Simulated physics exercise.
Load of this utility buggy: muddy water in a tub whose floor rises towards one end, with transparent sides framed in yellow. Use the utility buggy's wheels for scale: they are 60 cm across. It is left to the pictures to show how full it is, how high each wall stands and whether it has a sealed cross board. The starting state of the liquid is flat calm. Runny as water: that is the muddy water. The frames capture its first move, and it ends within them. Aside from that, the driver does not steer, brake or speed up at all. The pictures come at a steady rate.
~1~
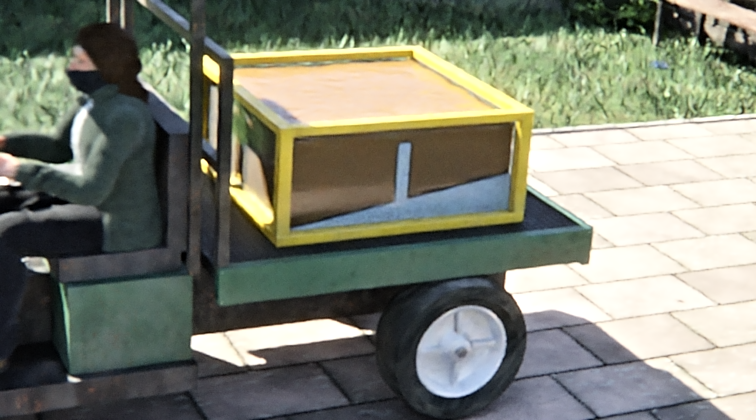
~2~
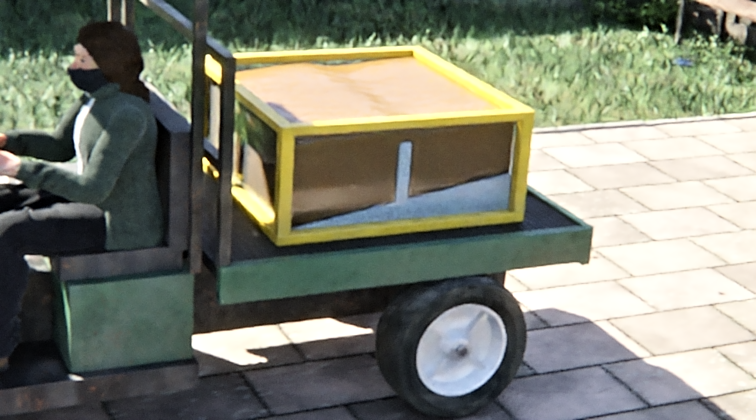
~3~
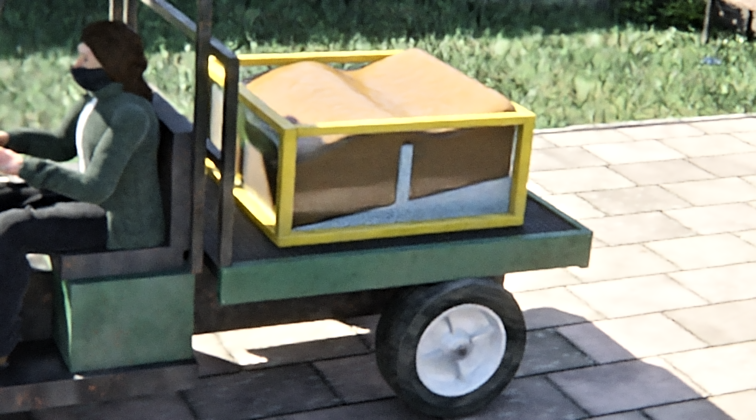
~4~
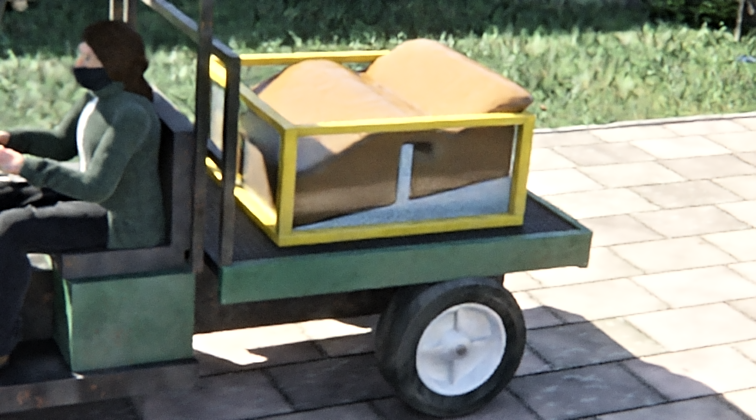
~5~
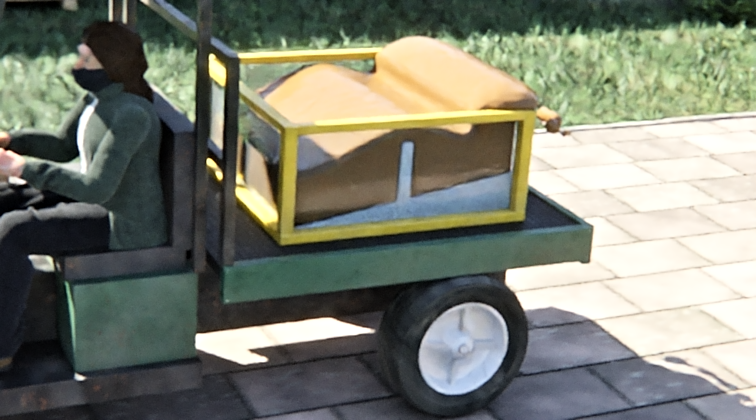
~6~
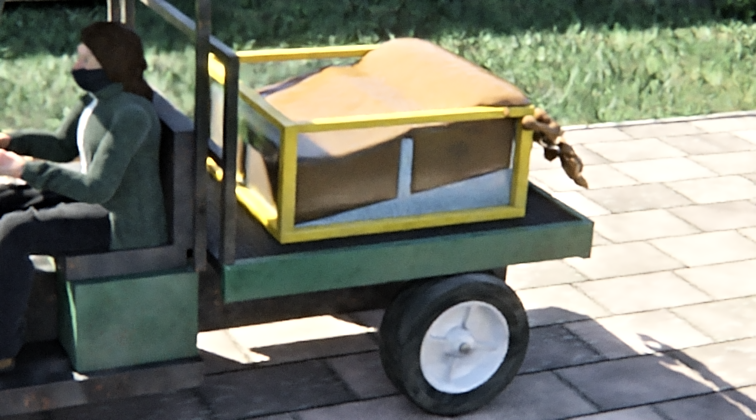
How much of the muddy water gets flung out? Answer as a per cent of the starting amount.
Close to 8 per cent of the starting amount.
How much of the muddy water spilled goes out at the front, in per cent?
About 0 per cent.
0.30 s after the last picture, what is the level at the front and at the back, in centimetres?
It reads roughly 34 cm up front and 40 cm at the back.
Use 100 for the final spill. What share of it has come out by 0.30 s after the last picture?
Roughly 90 per cent.
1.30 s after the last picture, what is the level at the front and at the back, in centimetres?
I'd put it at about 34 cm in front and about 34 cm behind.
Then, 0.30 s later than the final frame, front 34 cm, middle 36 cm, back 39 cm above the lowest part of the floor; the loss stands at 8 per cent, over the back.
Then, 0.80 s later than the final frame, front 36 cm, middle 35 cm, back 37 cm above the lowest part of the floor; the loss stands at 8 per cent, over the back.
Then, 1.30 s later than the final frame, front 34 cm, middle 36 cm, back 33 cm above the lowest part of the floor; the loss stands at 8 per cent, over the back.
Then, 2.99 s later than the final frame, the loss stands at 8 per cent, over the back, a little elsewhere, 21 of 264 litres.
